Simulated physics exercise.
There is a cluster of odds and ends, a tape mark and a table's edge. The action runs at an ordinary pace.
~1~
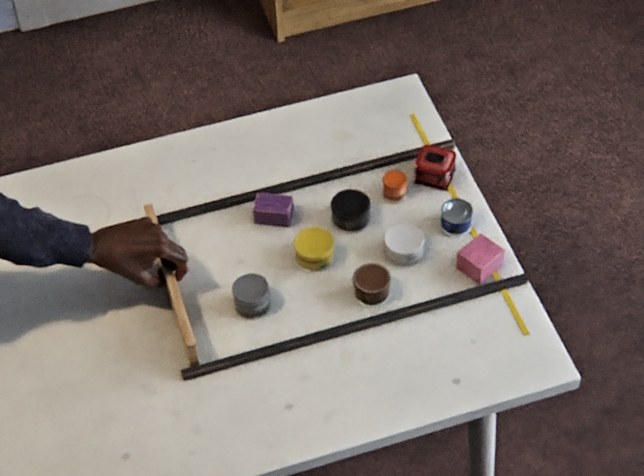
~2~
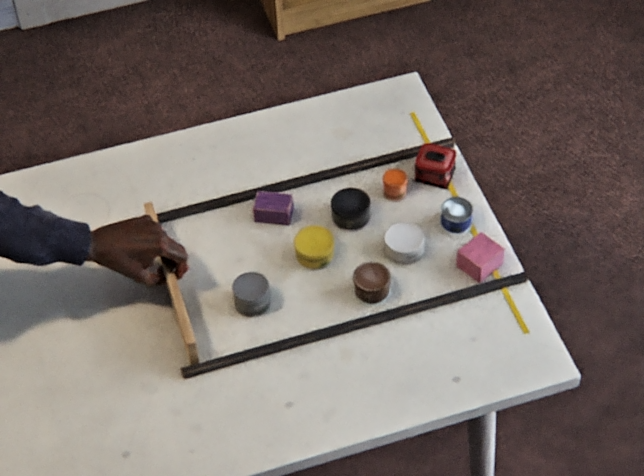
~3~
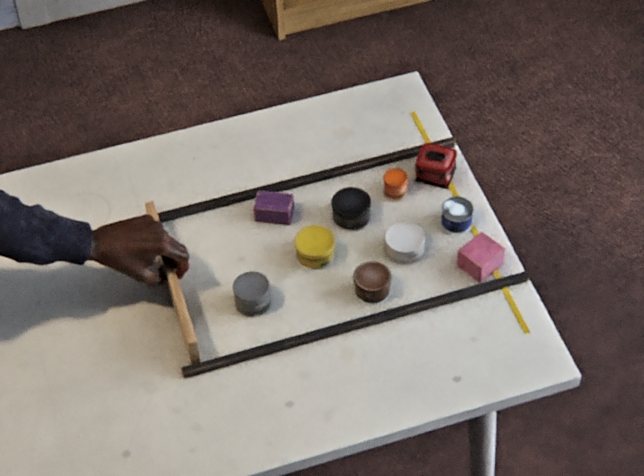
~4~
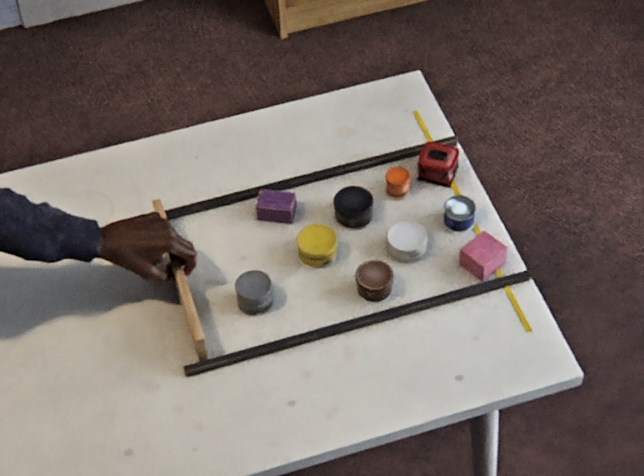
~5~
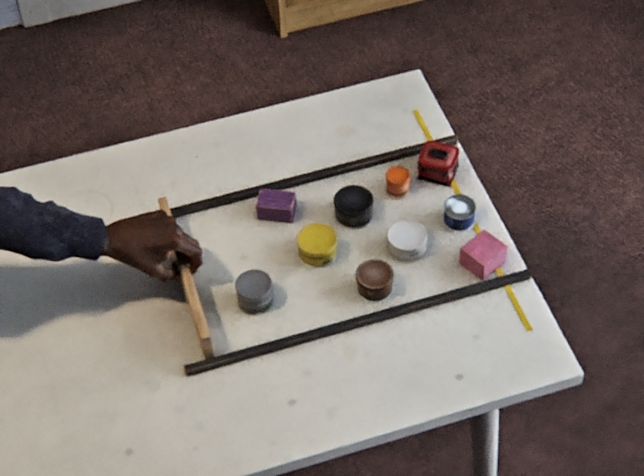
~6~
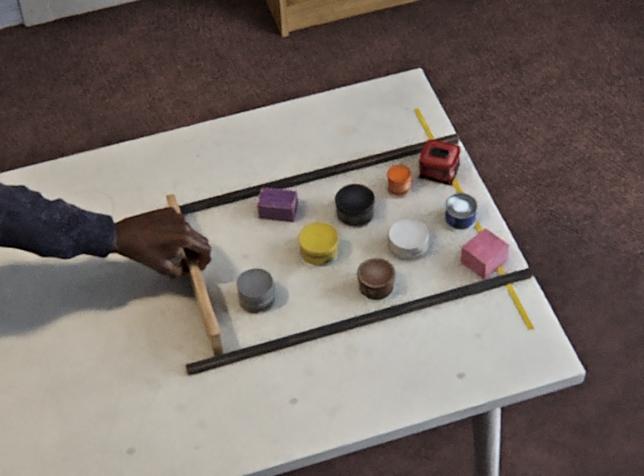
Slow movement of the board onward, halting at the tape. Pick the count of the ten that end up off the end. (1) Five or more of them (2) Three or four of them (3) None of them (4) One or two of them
Answer: 1.
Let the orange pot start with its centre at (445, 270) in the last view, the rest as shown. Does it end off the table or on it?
The orange pot goes down.
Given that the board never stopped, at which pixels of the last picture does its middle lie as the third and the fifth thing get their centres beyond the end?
At (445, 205) for the third, at (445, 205) for the fifth.
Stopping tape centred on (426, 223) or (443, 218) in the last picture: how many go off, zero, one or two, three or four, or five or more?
Just one or two, then 1 or 2.
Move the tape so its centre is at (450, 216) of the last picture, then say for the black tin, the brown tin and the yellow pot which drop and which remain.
First the black tin, which stays on top, then the brown tin, which stays on top, and the yellow pot, which stays on top.
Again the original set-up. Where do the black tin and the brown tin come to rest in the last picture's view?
You'll see the black tin at (473, 171), with the brown tin at (515, 253).
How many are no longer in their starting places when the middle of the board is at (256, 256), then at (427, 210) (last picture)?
Well, it's 1 at the first one and 10 at the second.
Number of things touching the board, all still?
At rest, 5 are in contact.
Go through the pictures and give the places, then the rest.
In the first frame, red case (436, 167); pink block (480, 259); blue pot (457, 218); board (171, 283); tape (465, 216).
In the second frame, pink block (480, 257); purple block (273, 208).
In the third frame, blue pot (457, 215); yellow pot (315, 248).
In the fourth frame, red case (438, 164); white tub (407, 242).
In the fifth frame, pink block (483, 255); grey tub (255, 292).
In the sixth frame, red case (440, 162); pink block (485, 254); blue pot (461, 212); board (194, 273); tape (470, 211).
Soon after, none off yet; red case at rest near (440, 162); pink block at rest near (485, 254); blue pot at rest near (461, 212).
After that, none off yet; red case displaced about its own width near (468, 150); pink block displaced a little near (497, 249); blue pot displaced about its own width near (491, 195).
In the end, the number that fall off is five or more; gone, white tub, orange pot, blue pot, pink block and red case.
